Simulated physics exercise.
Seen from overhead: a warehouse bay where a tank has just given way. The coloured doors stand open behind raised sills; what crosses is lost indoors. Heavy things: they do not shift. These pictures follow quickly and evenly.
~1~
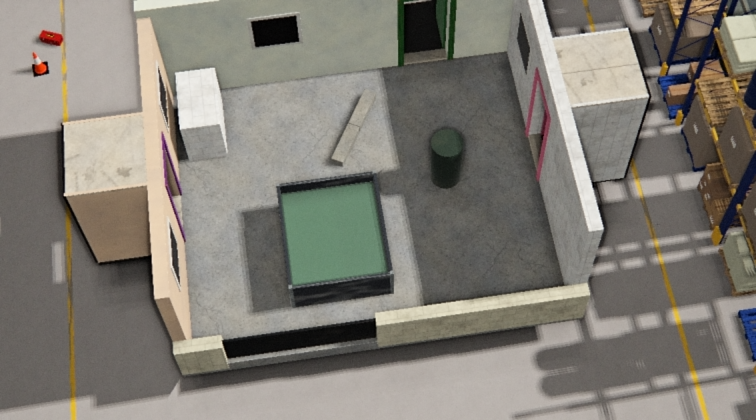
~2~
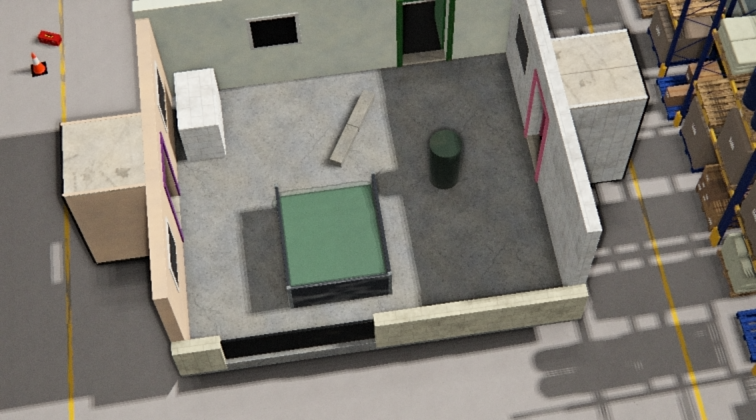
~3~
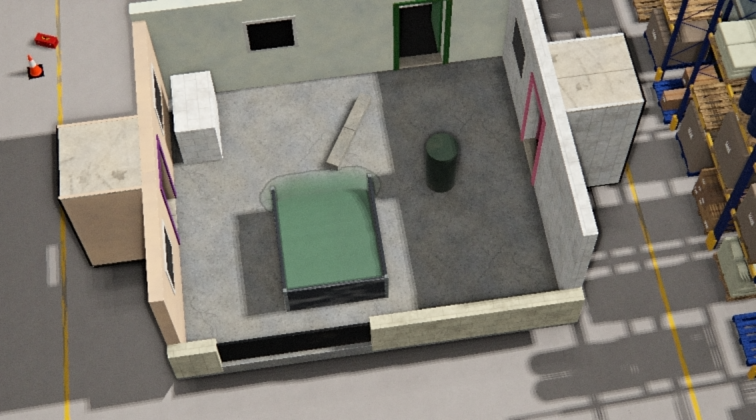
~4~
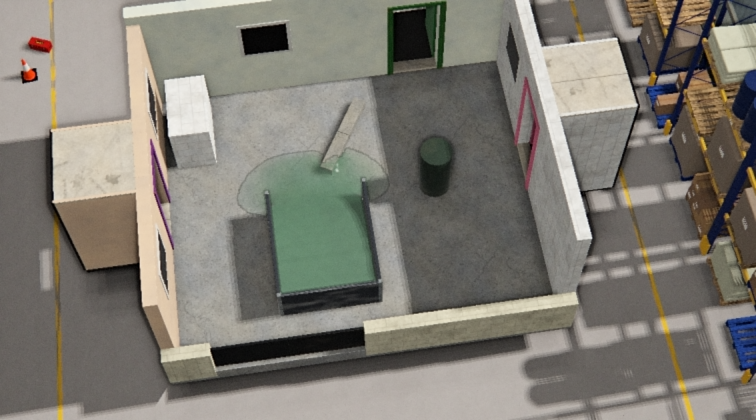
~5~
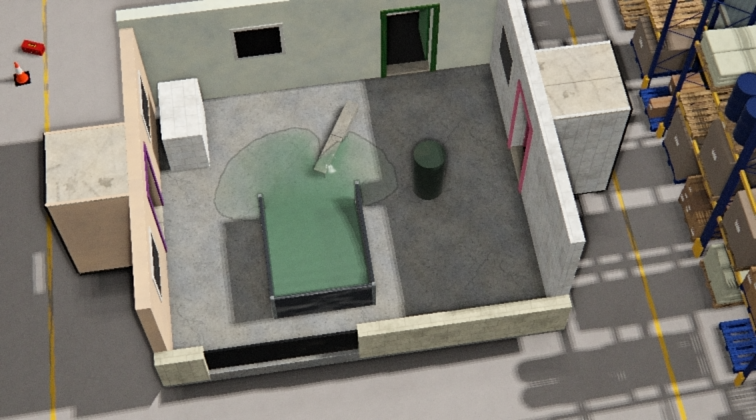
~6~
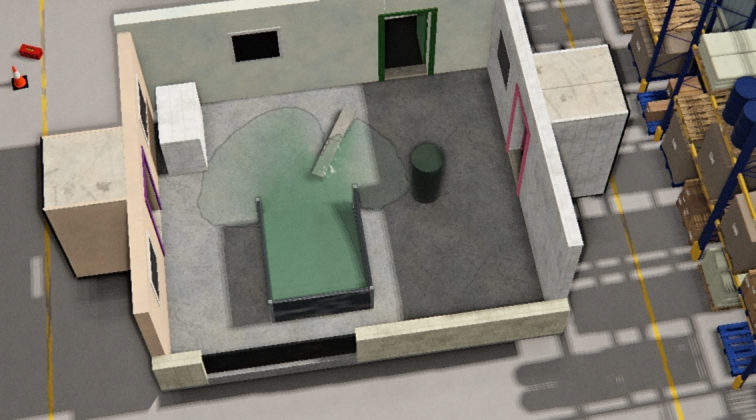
In this clip, an open tank of green water stands in a roofless room beside a plank and a dark barrel; its far side opens, and water spreads across the floor around the plank as the view shifts slightly.
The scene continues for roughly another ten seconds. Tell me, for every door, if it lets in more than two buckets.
Here it is: The green door lets more than two through; the purple door lets more than two through; the pink door keeps it to two or fewer.
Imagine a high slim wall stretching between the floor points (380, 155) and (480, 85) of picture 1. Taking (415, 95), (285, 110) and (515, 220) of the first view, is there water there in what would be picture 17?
Submerged; submerged; untouched.
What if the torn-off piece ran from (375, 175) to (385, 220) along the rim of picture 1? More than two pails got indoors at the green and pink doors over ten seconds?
So the green one breaks the limit and the pink one breaks the limit.
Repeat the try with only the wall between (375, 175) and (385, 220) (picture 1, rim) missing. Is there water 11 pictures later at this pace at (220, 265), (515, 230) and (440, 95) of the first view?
In turn: Untouched, swamped, swamped.
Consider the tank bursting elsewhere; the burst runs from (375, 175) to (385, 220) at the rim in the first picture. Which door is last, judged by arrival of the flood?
My pick: The one in purple.
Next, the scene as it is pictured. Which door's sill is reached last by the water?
Answer: The one in pink.
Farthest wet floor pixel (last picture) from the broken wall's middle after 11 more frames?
The farthest wet spot is near (480, 72).
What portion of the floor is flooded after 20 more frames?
It comes to roughly 55 in a hundred.
A moment on, water covers 35 % of the floor; the green door under two buckets in, the purple door not reached, the pink door not reached.
Next, water covers 40 % of the floor; the green door over two buckets in, the purple door wet at the sill, nothing in, the pink door not reached.
Then, water covers 55 % of the floor; the green door far over two buckets in, the purple door wet at the sill, nothing in, the pink door wet at the sill, nothing in.
Later, water covers 90 % of the floor; the green door far over two buckets in, the purple door over two buckets in, the pink door wet at the sill, nothing in.
In the end, water covers 95 % of the floor; the green door far over two buckets in, the purple door over two buckets in, the pink door wet at the sill, nothing in.
